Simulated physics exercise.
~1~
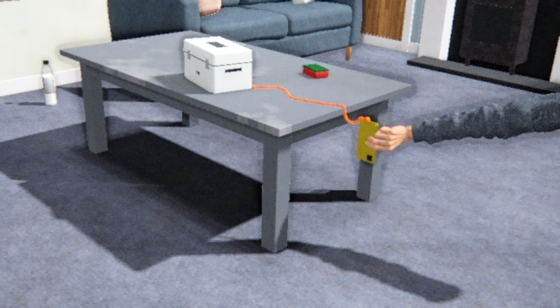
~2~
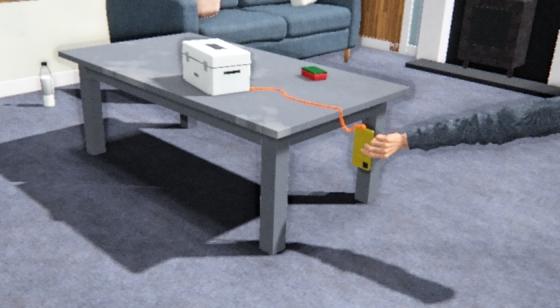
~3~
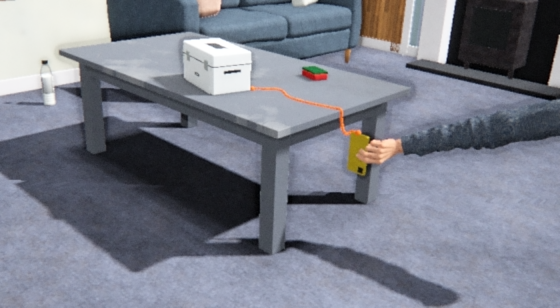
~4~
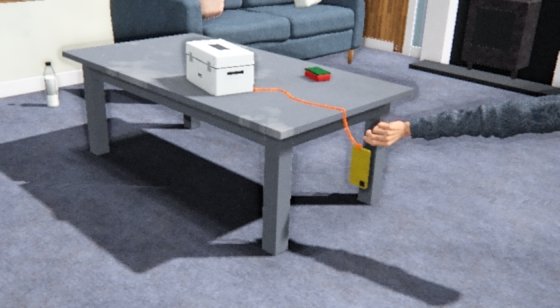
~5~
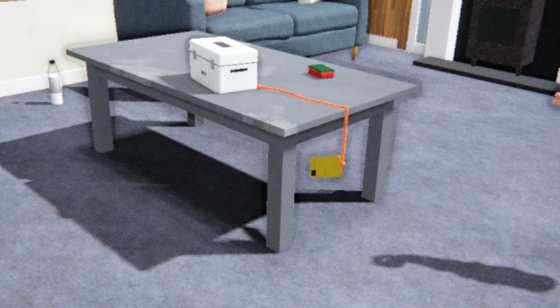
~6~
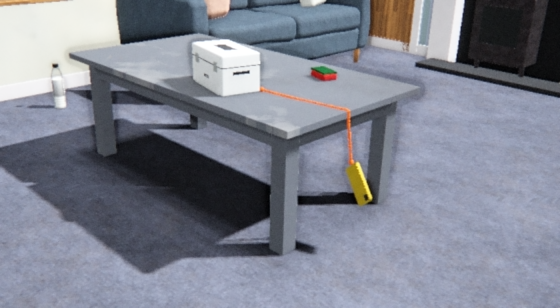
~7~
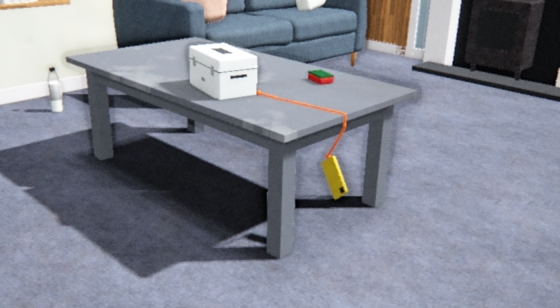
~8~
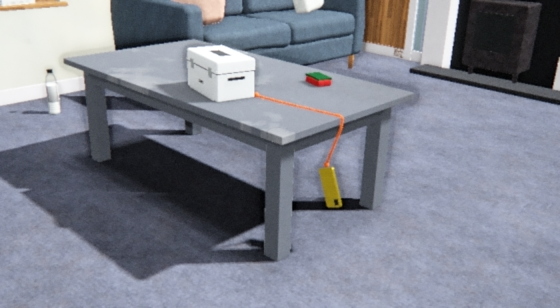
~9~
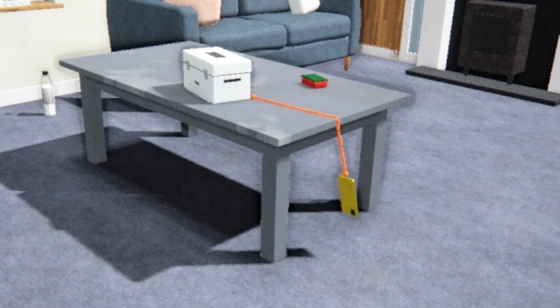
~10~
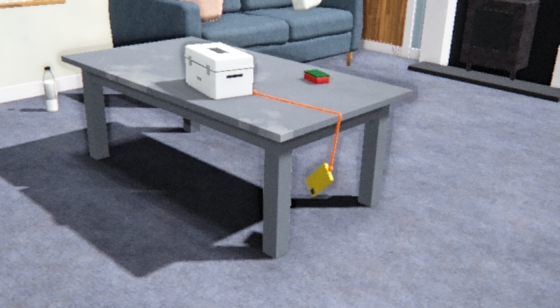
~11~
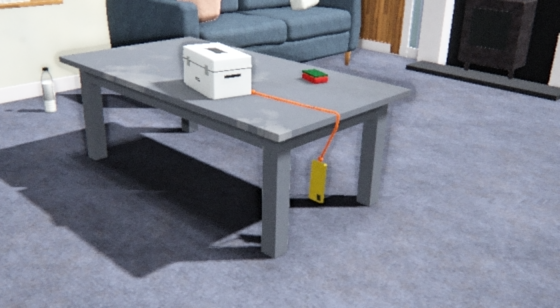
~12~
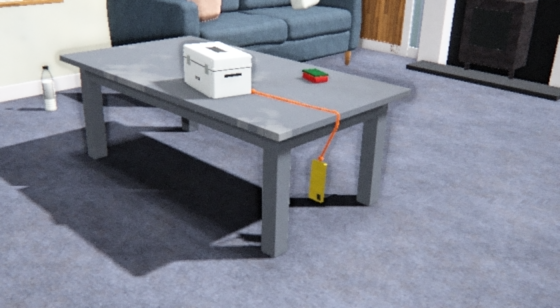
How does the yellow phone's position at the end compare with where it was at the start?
At the end the yellow phone is lower and farther to the left, hanging below the table's edge, whereas at the start it was held higher up and farther right beside the table's corner.
